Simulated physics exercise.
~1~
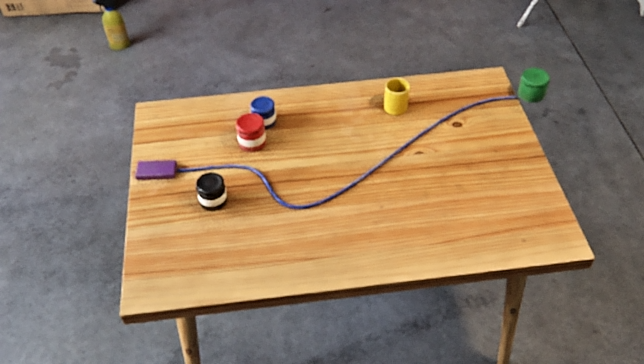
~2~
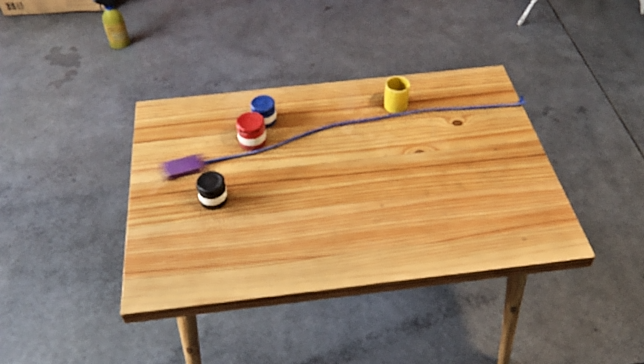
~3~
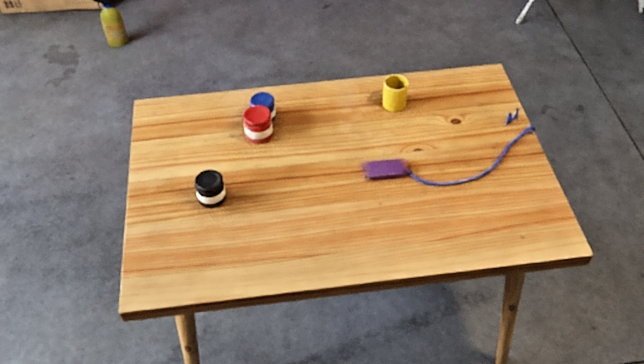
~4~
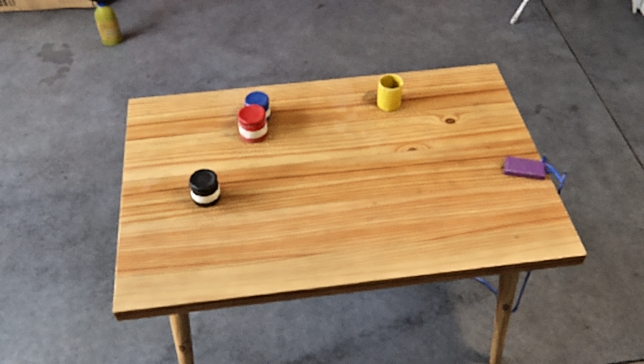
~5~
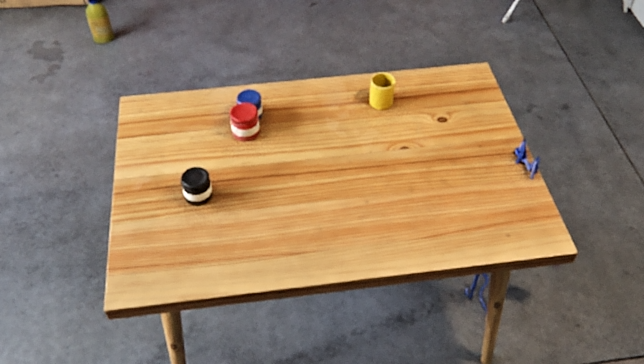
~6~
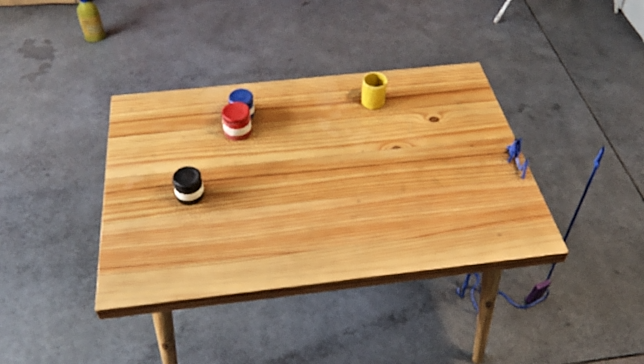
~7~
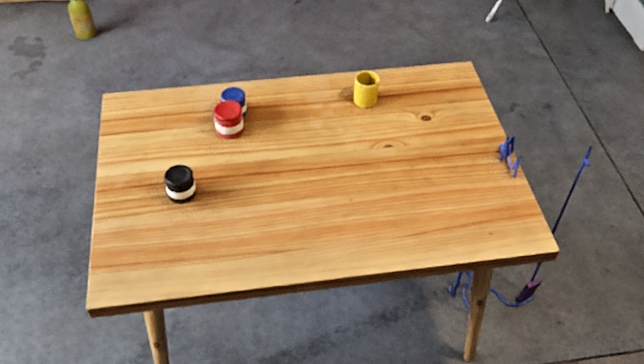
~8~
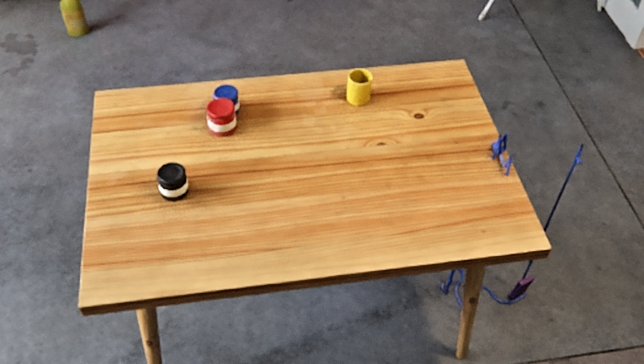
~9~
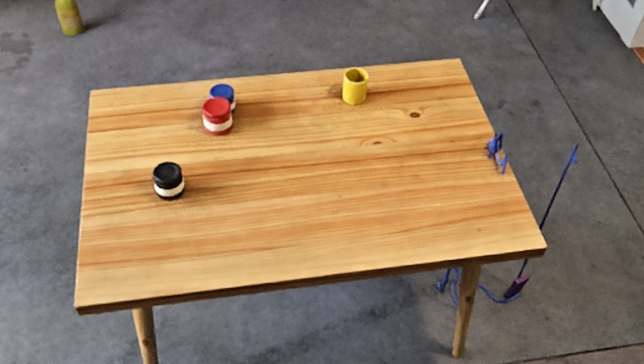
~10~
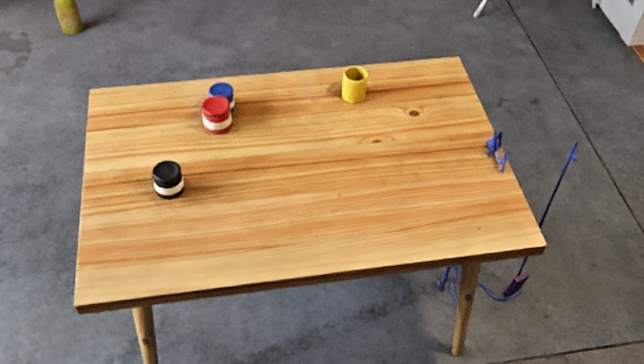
Purple block dragged rightward by a blue cord across a wooden table, sliding off the edge and ending below, four containers remaining.
